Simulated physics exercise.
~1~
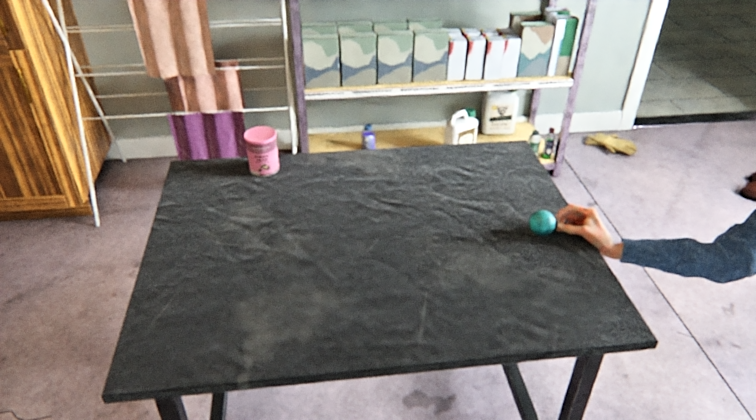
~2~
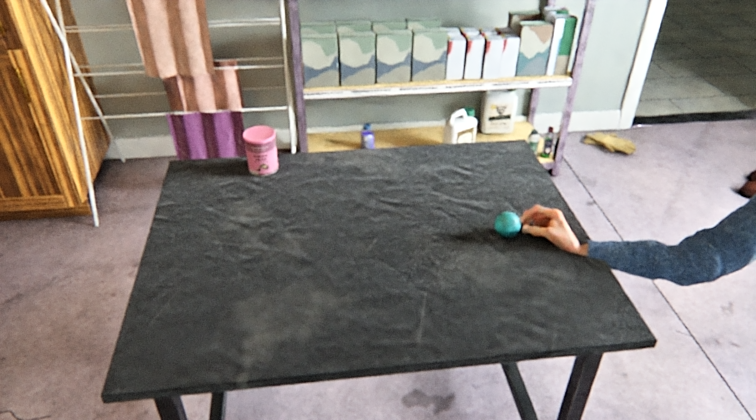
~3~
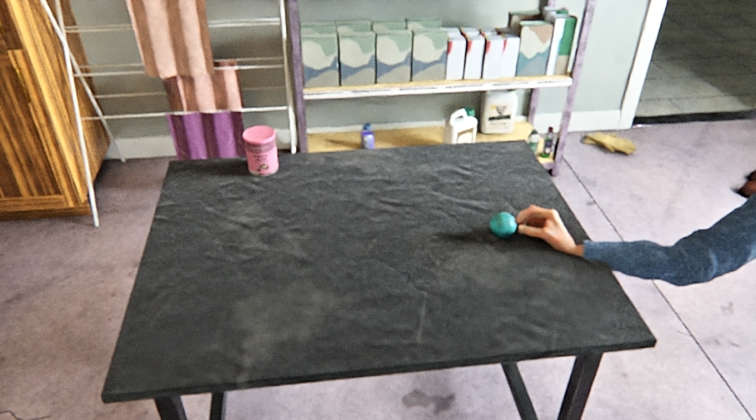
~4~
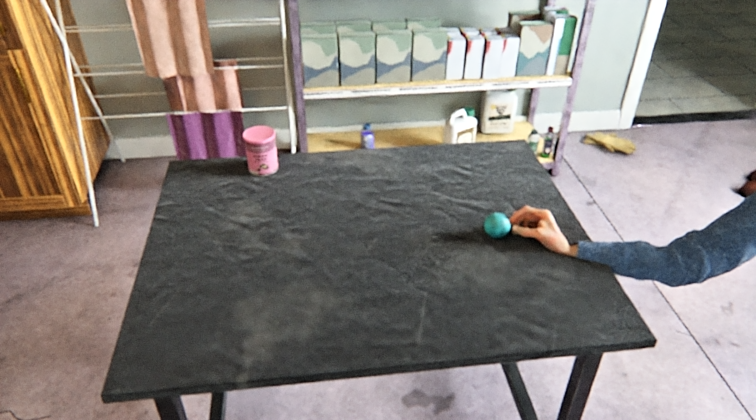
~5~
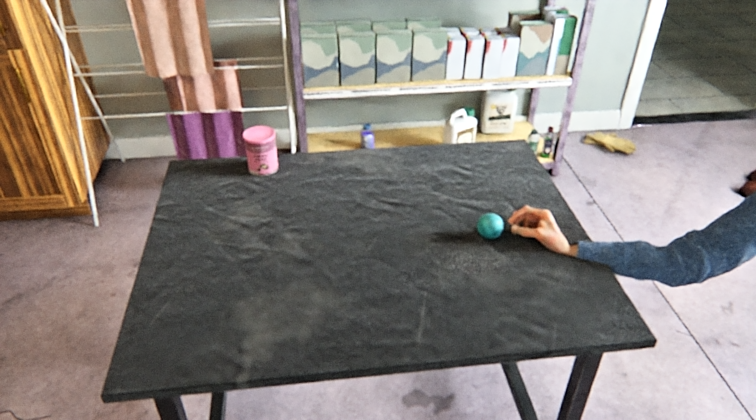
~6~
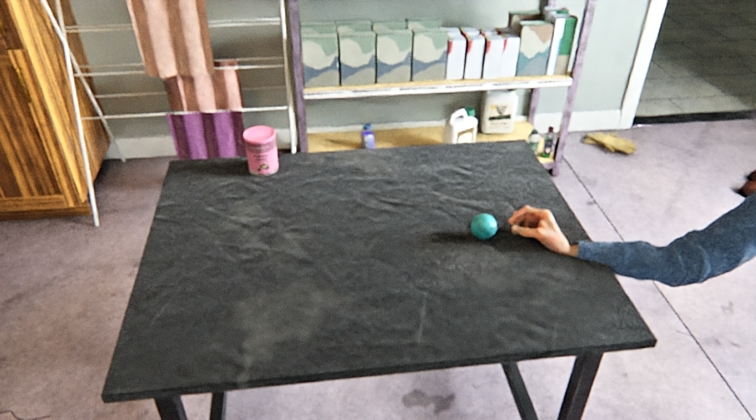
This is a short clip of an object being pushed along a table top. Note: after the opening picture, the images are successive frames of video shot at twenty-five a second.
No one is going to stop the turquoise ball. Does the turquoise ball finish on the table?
Yes, it finishes on the table.
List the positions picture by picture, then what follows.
The first picture shows under the hand; turquoise ball (543, 223).
The second picture shows under the hand; turquoise ball (508, 225).
The third picture shows under the hand; turquoise ball (503, 225).
The fourth picture shows turquoise ball (497, 225).
The fifth picture shows turquoise ball (490, 226) displaced a little.
The sixth picture shows turquoise ball (484, 227) displaced a little.
Then, 0.20 s past the last view, turquoise ball displaced well along near (453, 229).
Then, 0.40 s past the last view, turquoise ball displaced well along near (429, 231).
Then, 0.80 s past the last view, turquoise ball displaced well along near (396, 234).
Finally, moved from the start, turquoise ball. Final places as the last picture's camera would see them, turquoise ball near (386, 234).
